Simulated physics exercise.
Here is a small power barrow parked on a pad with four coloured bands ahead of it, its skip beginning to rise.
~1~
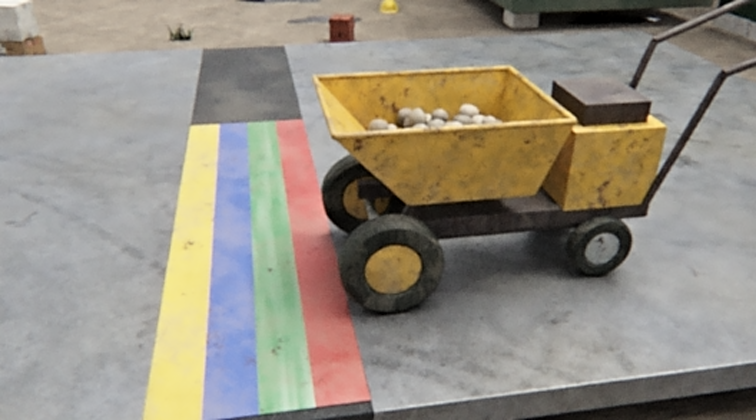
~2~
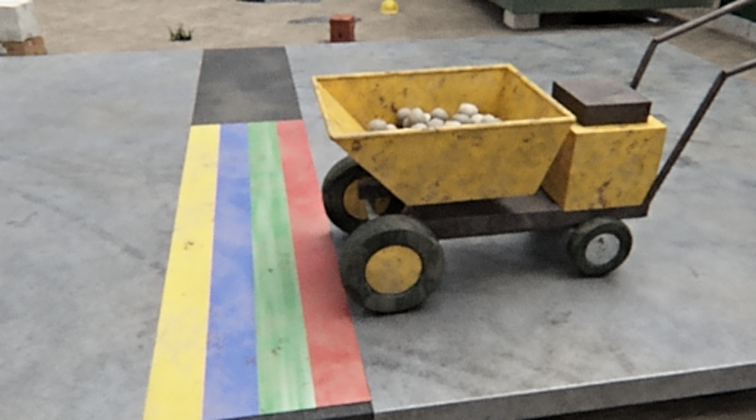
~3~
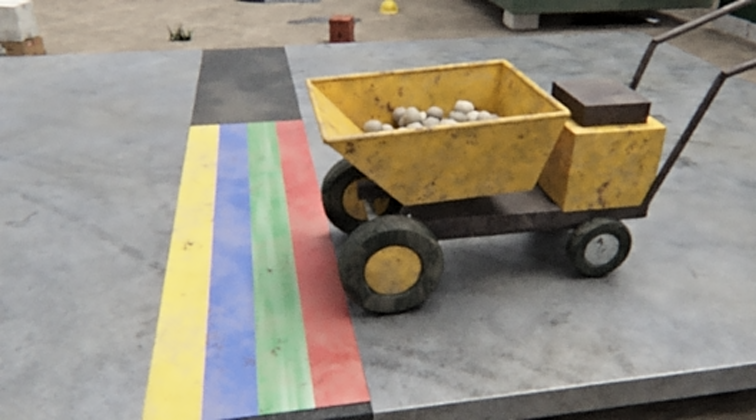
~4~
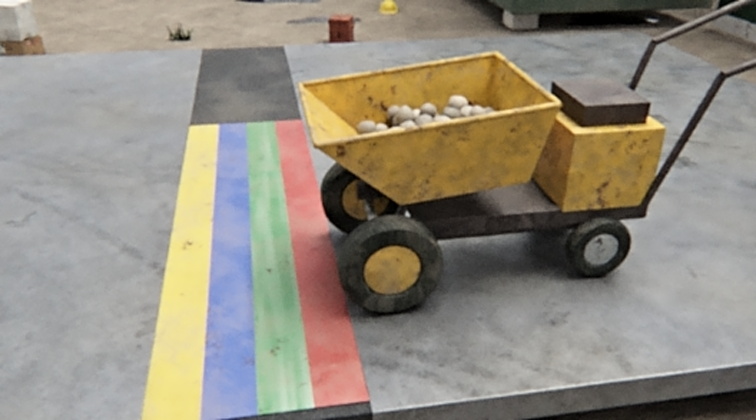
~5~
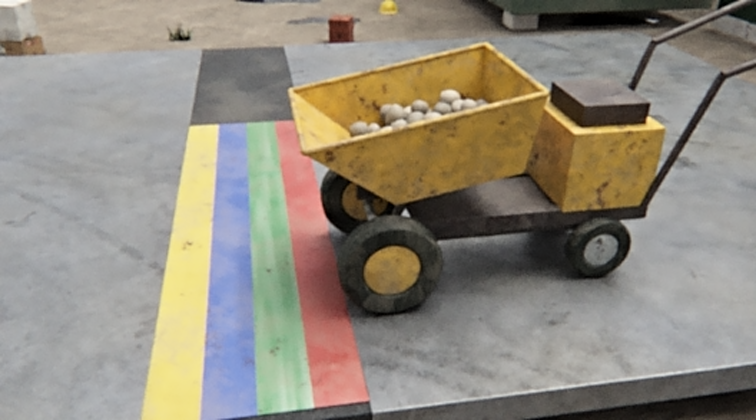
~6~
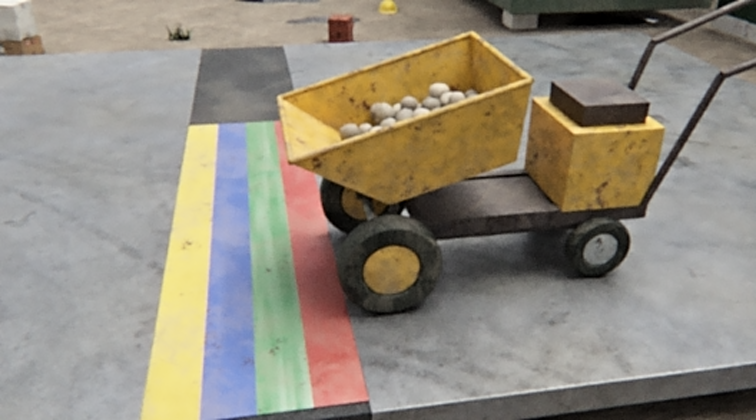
A small yellow barrow's skip, loaded with pebbles, tilts gradually leftward beside four coloured bands.
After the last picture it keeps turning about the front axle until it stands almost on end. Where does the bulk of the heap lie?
The yellow one gets the largest share.
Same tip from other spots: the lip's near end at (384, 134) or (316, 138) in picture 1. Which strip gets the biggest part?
The first try: The blue one. The second: The yellow one.
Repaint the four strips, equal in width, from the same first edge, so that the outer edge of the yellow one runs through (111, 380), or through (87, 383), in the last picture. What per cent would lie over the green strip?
First some 0, then 0 per cent.
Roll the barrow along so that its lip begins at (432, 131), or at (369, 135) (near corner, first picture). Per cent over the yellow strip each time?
About 10 and 30 per cent.
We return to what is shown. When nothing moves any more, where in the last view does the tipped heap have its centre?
Close to (178, 281).
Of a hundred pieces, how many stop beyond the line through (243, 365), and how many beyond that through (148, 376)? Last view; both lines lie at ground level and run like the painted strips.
First some 90, then 30 per cent.
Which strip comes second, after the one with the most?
Second comes the blue one.
Soon, skip tipped steeply; all in the skip.
A while on, skip tipped right over; most in the skip; a small part over the blue strip; a small part over the yellow strip.
Towards the end, skip tipped right over; a small part in the skip; about a quarter over the blue strip; about half over the yellow strip; about a third off the paint.
Finally, skip tipped right over; a small part in the skip; none over the red strip; none over the green strip; about a quarter over the blue strip; about a third over the yellow strip; about a third off the paint.
